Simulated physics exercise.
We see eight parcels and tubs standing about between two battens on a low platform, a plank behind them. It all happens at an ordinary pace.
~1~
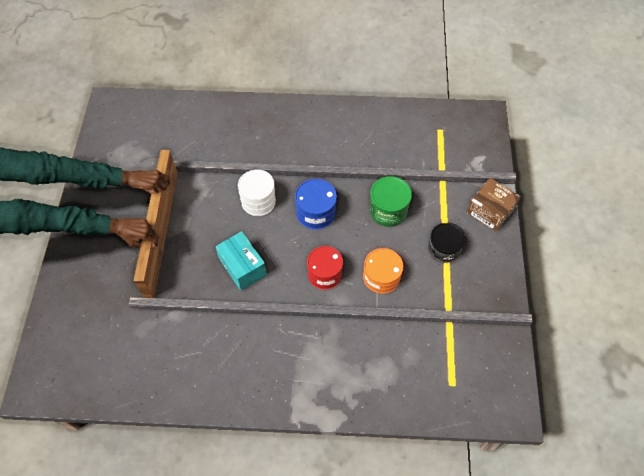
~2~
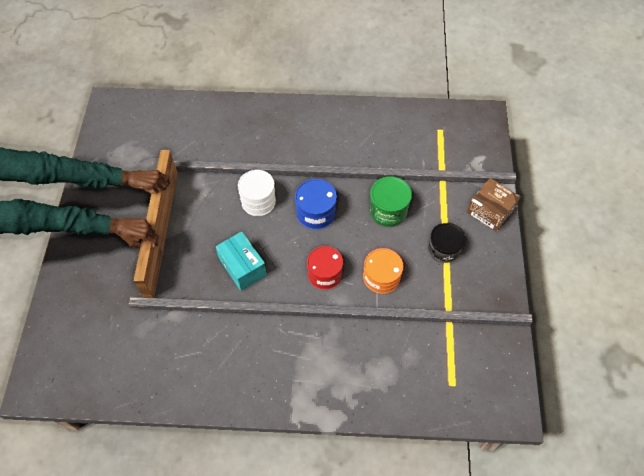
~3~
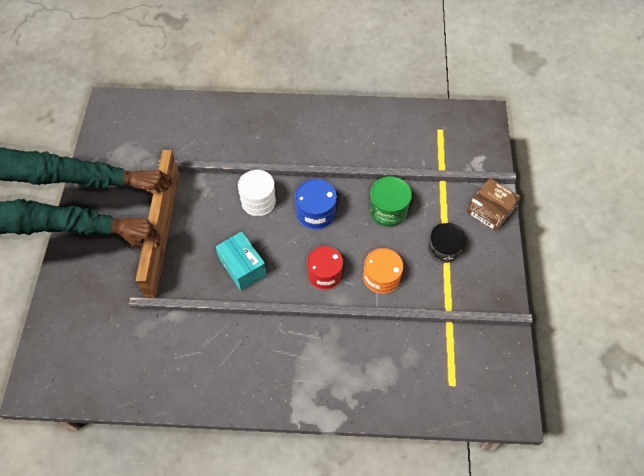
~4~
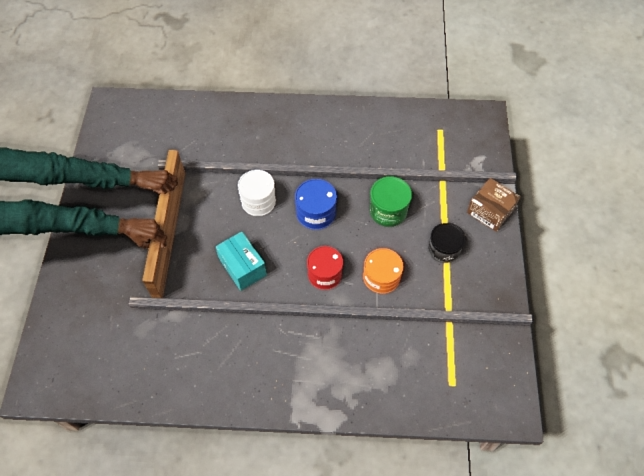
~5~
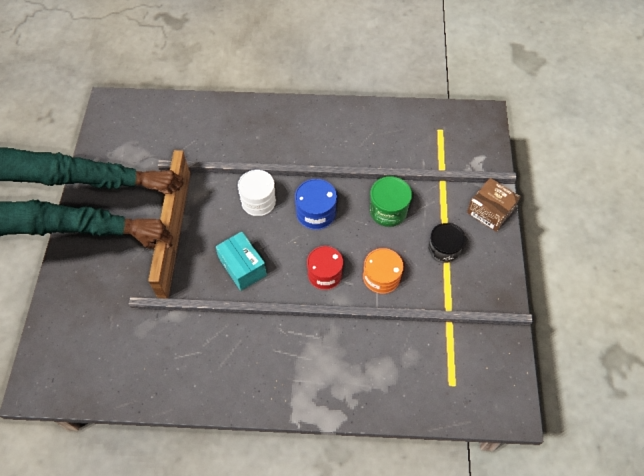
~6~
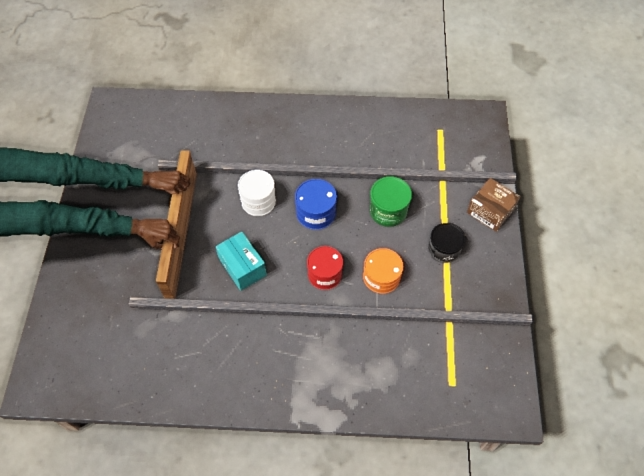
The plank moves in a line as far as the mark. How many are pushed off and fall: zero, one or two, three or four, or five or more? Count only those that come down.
In the end the number that fall off is one or two.
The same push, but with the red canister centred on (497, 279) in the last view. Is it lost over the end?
The red canister goes over.
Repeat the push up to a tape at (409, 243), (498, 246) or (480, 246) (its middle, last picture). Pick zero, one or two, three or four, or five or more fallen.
The falls would be none; five or over; five or over.
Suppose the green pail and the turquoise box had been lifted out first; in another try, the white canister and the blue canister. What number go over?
The counts: 0 and 1.
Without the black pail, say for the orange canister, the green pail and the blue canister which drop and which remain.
The orange canister tumbles off; the green pail does not fall; the blue canister holds on.
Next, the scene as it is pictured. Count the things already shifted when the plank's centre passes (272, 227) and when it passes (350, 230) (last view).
First 3, then 6.
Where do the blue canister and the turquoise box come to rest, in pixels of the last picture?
Near (468, 240) and (465, 279).
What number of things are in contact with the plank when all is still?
The number is 3.
Soon after, none off yet; brown box at rest near (493, 205); black pail at rest near (446, 243); green pail at rest near (390, 202).
At rest, the number that fall off is one or two; fallen, orange canister and brown box.
